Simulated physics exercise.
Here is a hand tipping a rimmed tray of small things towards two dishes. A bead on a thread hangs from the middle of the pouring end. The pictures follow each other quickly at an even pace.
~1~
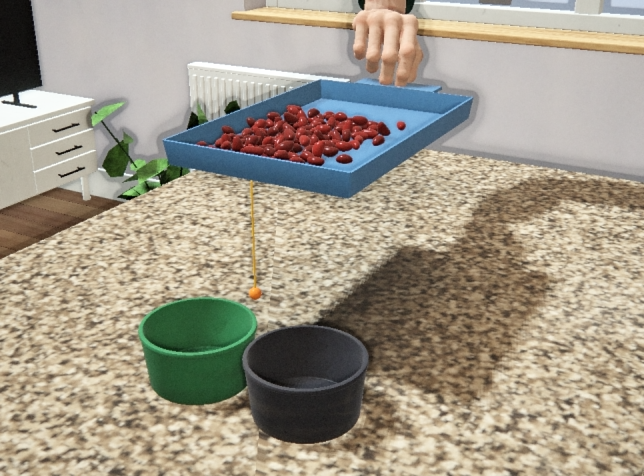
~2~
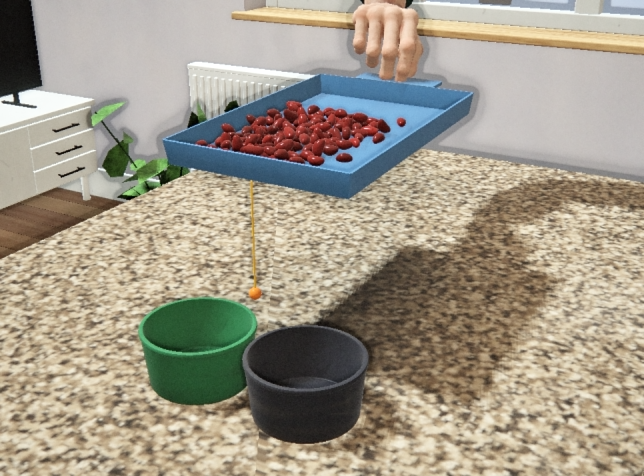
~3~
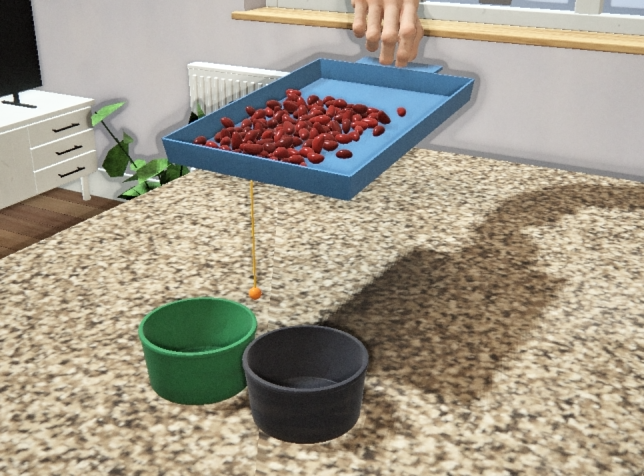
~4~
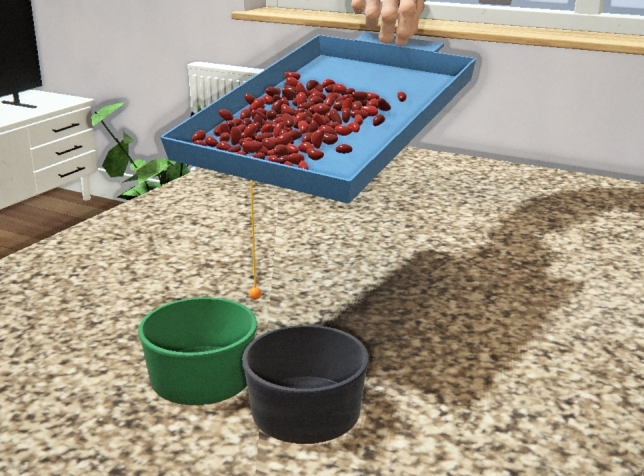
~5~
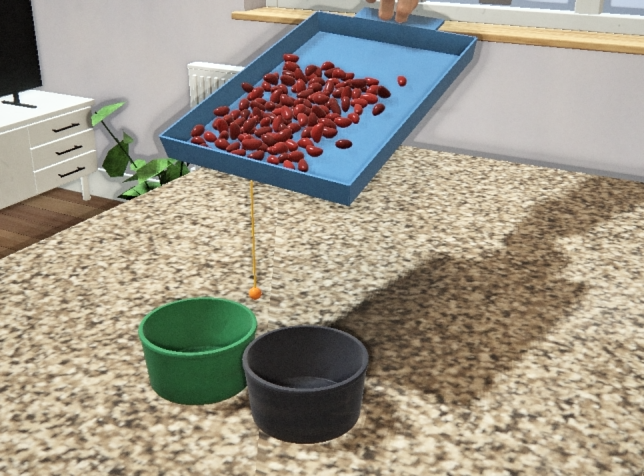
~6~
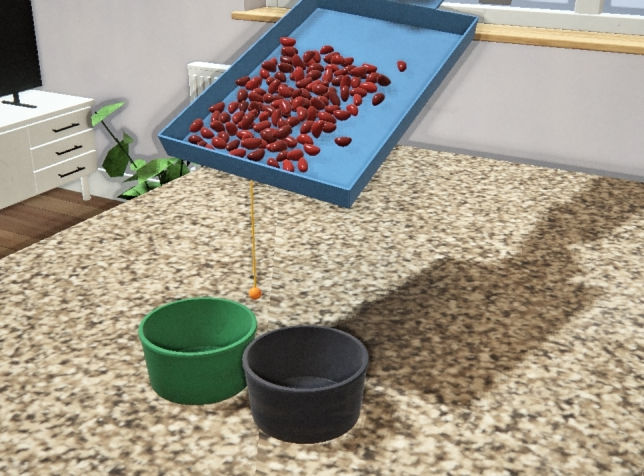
A blue rimmed tray of dark red kidney beans hangs over a speckled stone counter, seen from slightly above by a still camera in a room with a radiator, plant and white cabinet. Below sit a green dish at left and a black one at right, near an orange bead on a thread. The hand raises the tray's far end, steepening it and dipping its near right corner, as the beans shift slightly.
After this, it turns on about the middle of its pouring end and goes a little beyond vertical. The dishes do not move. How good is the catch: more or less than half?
In the dishes lies over half of it.
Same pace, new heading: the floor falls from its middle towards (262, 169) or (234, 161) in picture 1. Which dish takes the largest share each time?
The first try: Left. The second: The dish on the left.
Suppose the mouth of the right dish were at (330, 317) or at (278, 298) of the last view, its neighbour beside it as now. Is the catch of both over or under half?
First less than half, then under half.
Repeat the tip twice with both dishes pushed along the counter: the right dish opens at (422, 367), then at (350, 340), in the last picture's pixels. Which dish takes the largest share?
In turn: The left-hand dish; the right dish.
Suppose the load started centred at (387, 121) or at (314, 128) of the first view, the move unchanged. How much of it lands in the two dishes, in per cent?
In turn 70 and 80 in a hundred.
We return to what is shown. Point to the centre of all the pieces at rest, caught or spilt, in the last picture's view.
Roughly at (299, 398).
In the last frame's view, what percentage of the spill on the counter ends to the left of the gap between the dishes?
Roughly 50 in a hundred.
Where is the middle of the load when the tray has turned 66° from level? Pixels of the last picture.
At about (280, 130).
Soon after the last picture, tray tipped steeply; nearly all on the tray; a stray few in the air.
A little later, tray tipped past a quarter turn; about half on the tray; about a quarter in the right dish; a stray few in the left dish; a stray few outside both; about a quarter in the air.
Later still, tray tipped past a quarter turn; about two thirds in the right dish; about a quarter in the left dish; about a quarter outside both.
At rest, tray tipped past a quarter turn; about two thirds in the right dish; about a quarter in the left dish; about a quarter outside both.
